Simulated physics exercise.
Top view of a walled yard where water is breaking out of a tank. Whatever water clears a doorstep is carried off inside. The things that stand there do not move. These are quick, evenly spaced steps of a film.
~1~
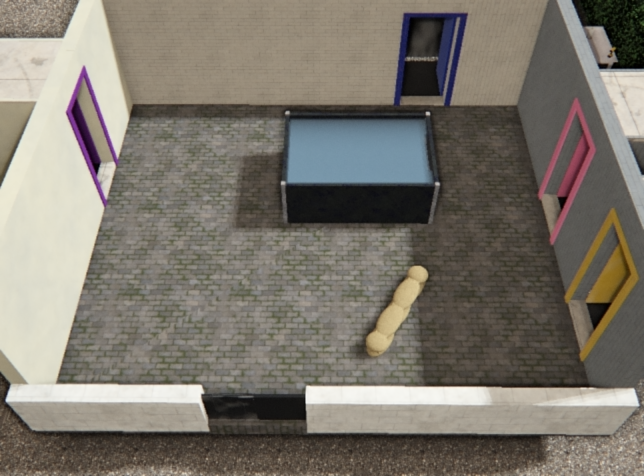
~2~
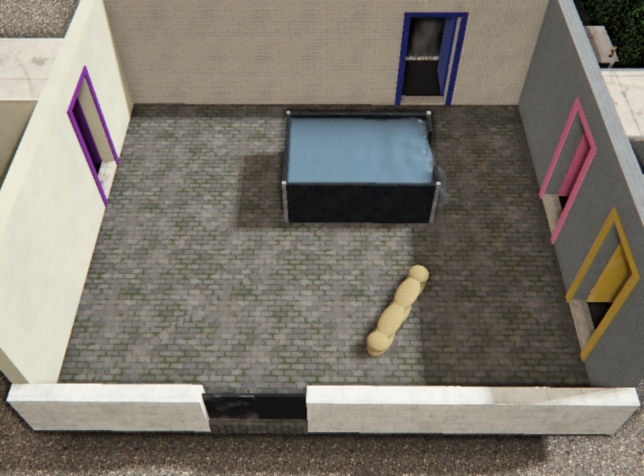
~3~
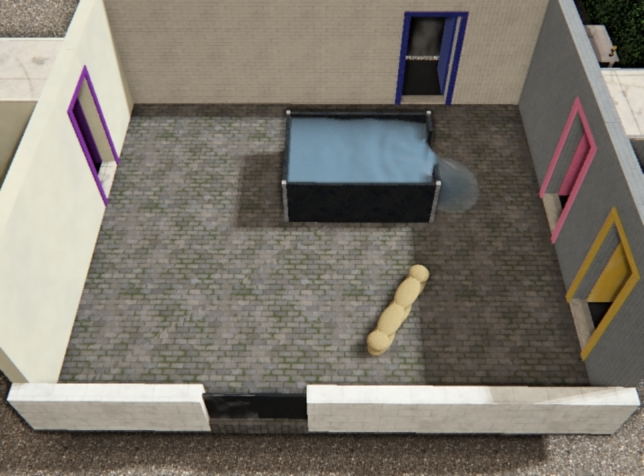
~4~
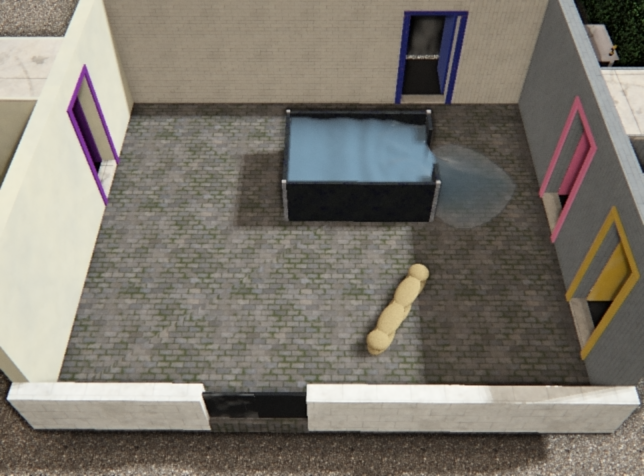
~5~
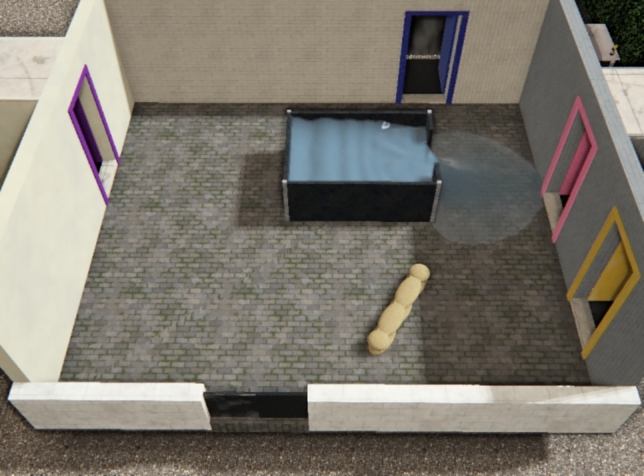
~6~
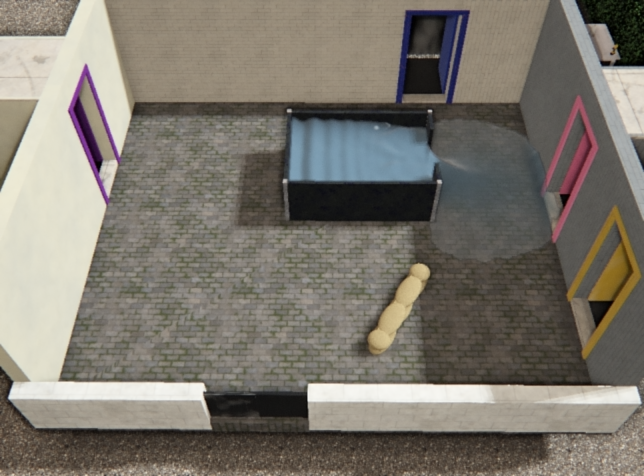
A blue-topped water tank stood still in a walled yard, then its surface rippled and water poured out of its right side, spreading across the paving in a widening pool beside the coloured doorways.
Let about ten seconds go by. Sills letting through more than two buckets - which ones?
Sill by sill: Blue door: More than two; purple door: Not more than two; pink door: More than two; yellow door: Not more than two.
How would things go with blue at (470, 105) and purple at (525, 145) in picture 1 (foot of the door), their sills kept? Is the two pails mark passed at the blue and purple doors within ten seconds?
Door by door: Blue is swamped, purple is swamped.
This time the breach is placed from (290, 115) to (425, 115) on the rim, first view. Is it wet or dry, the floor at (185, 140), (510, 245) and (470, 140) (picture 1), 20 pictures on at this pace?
Taking the points in order: Swamped, swamped and swamped.
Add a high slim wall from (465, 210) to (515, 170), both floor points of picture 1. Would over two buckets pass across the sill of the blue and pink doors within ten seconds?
The blue exceeds it, the pink falls short.
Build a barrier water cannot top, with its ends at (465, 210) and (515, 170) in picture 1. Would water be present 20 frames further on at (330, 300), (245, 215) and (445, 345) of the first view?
Taking the points in order, they are inundated, high and dry and inundated.
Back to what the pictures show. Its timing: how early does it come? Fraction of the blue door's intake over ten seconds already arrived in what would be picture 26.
Approximately 25 per cent.
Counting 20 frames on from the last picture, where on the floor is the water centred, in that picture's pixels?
At roughly (422, 193).
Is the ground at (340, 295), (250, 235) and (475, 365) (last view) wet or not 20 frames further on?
In that order the points end up high and dry, high and dry and soaked.
A moment on, water covers 15 % of the floor; the blue door wet at the sill, nothing in, the purple door not reached, the pink door over two buckets in, the yellow door wet at the sill, nothing in.
Next, water covers 20 % of the floor; the blue door under two buckets in, the purple door not reached, the pink door far over two buckets in, the yellow door wet at the sill, nothing in.
Then, water covers 40 % of the floor; the blue door under two buckets in, the purple door not reached, the pink door far over two buckets in, the yellow door wet at the sill, nothing in.
Later, water covers 70 % of the floor; the blue door over two buckets in, the purple door wet at the sill, nothing in, the pink door far over two buckets in, the yellow door wet at the sill, nothing in.
In the end, water covers 85 % of the floor; the blue door over two buckets in, the purple door wet at the sill, nothing in, the pink door far over two buckets in, the yellow door wet at the sill, nothing in.
